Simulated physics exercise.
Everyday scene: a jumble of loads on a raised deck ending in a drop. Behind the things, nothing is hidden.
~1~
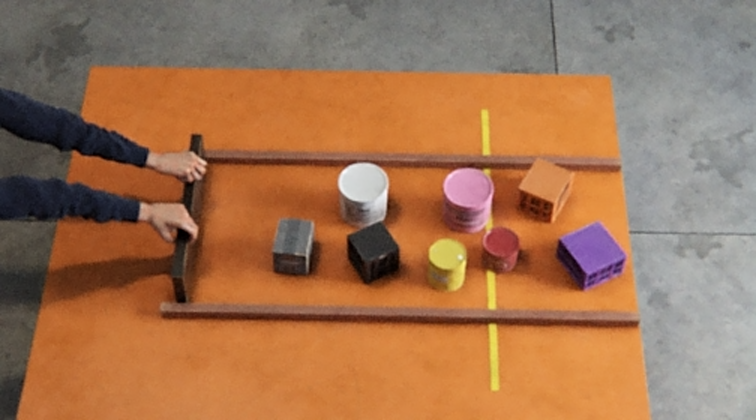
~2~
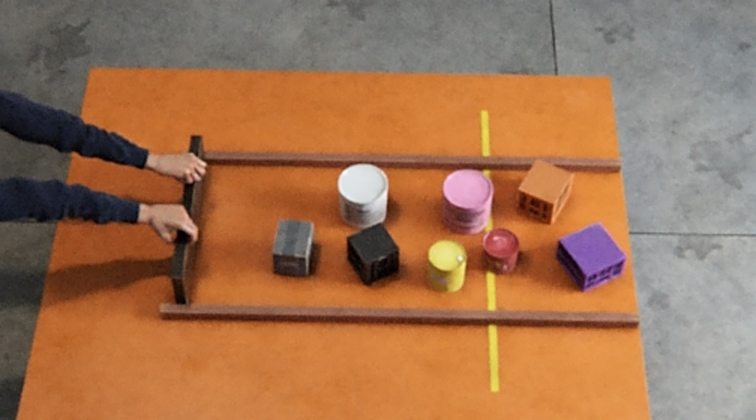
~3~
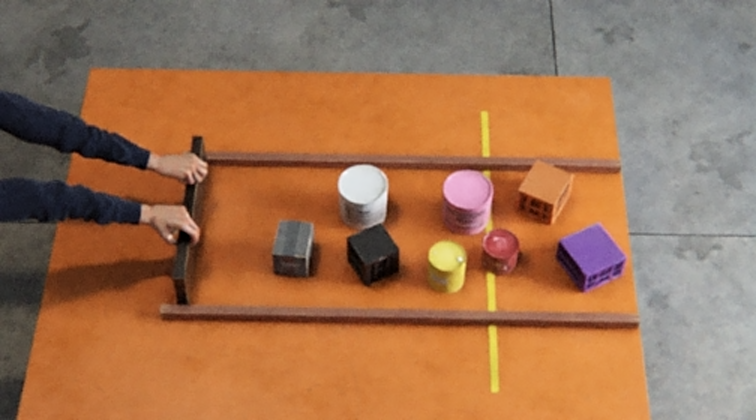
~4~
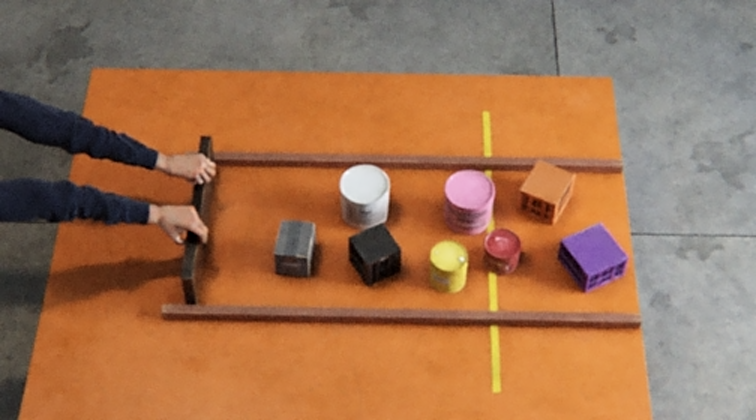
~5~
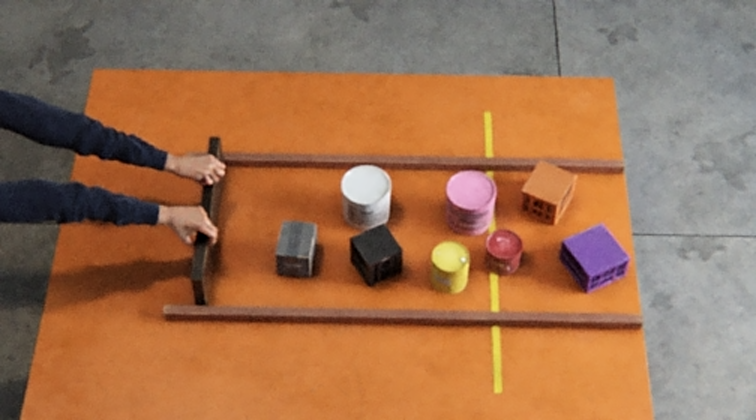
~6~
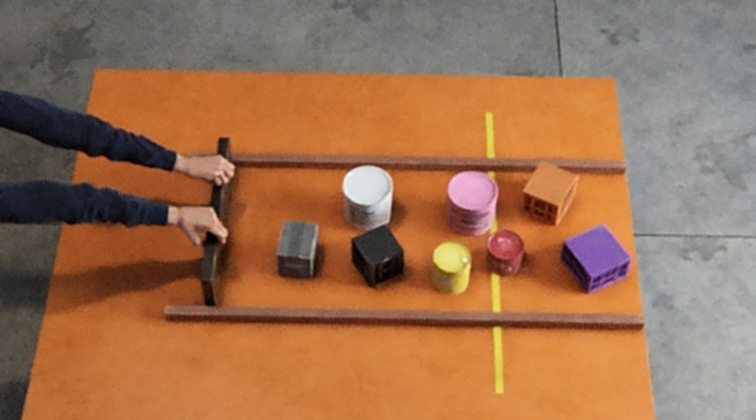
Two hands held a dark board upright at the left of an orange table, then slid it a short way right between two rails, while the pails and crates ahead of it stayed put.
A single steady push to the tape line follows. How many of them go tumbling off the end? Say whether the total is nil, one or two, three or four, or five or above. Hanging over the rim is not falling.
The drop count fails to reach one.
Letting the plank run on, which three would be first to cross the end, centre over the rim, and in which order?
Order, earliest first: The purple crate, next the red pail, last the pink pail.
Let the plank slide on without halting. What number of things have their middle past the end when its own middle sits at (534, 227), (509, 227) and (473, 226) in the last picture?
Going through the three places, I get 1, 1 and 0.
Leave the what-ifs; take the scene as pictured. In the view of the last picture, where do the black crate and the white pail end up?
Around (550, 263) and around (518, 207).
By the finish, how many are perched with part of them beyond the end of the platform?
The number would be 1.
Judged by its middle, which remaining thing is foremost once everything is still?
The foremost one is the purple crate.
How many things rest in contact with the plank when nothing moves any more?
Contact count: 2.
A little later, none off yet; purple crate at rest near (596, 259); orange crate at rest near (549, 194); red pail at rest near (504, 253).
Next, none off yet; purple crate at rest near (596, 259); orange crate at rest near (549, 194); red pail at rest near (507, 252).
When it is over, the number that fall off is zero.
